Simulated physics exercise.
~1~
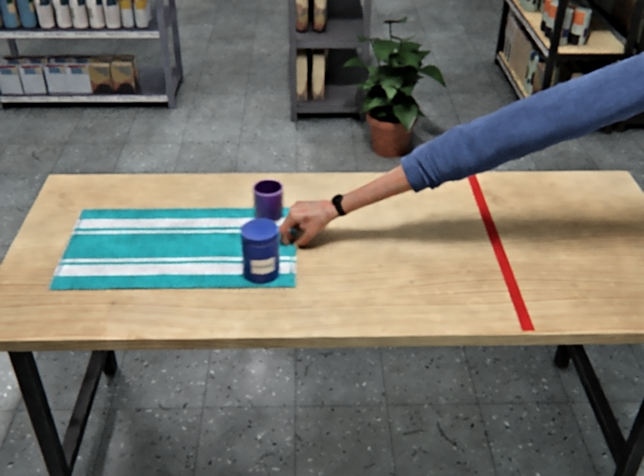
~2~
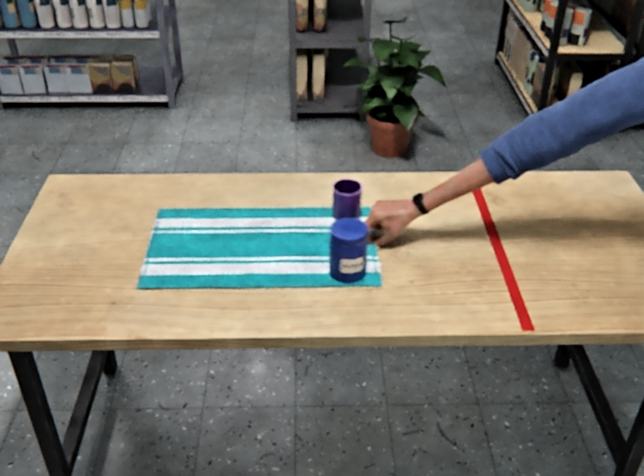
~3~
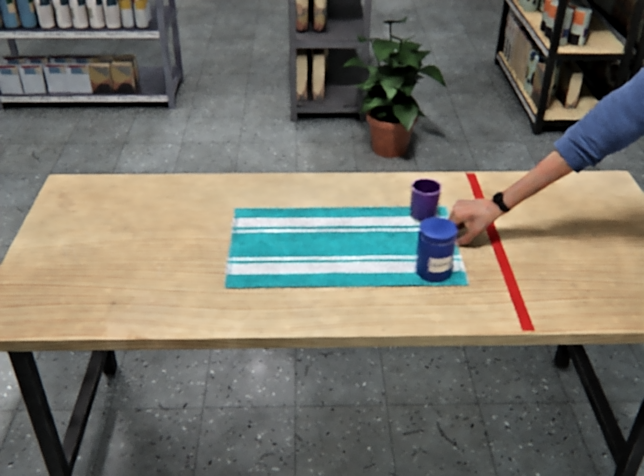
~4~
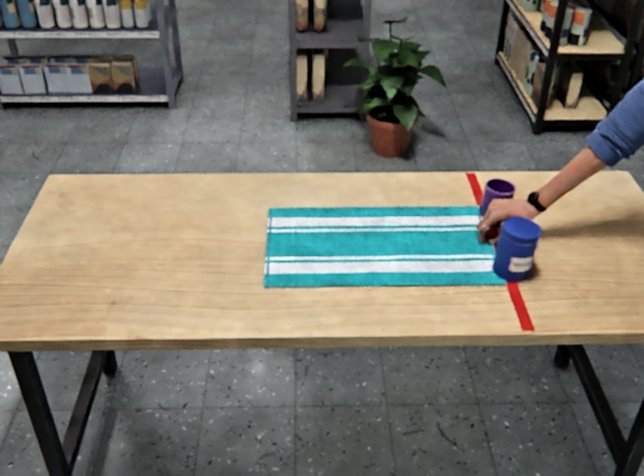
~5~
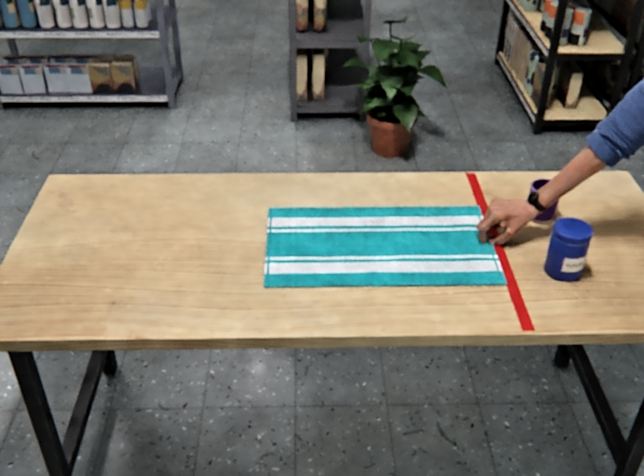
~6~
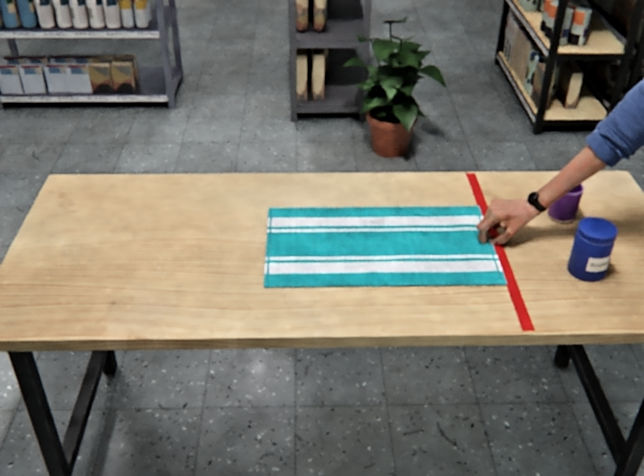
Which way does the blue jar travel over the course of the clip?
The blue jar travels to the right, first riding on the turquoise runner and then sliding off it past the red tape.
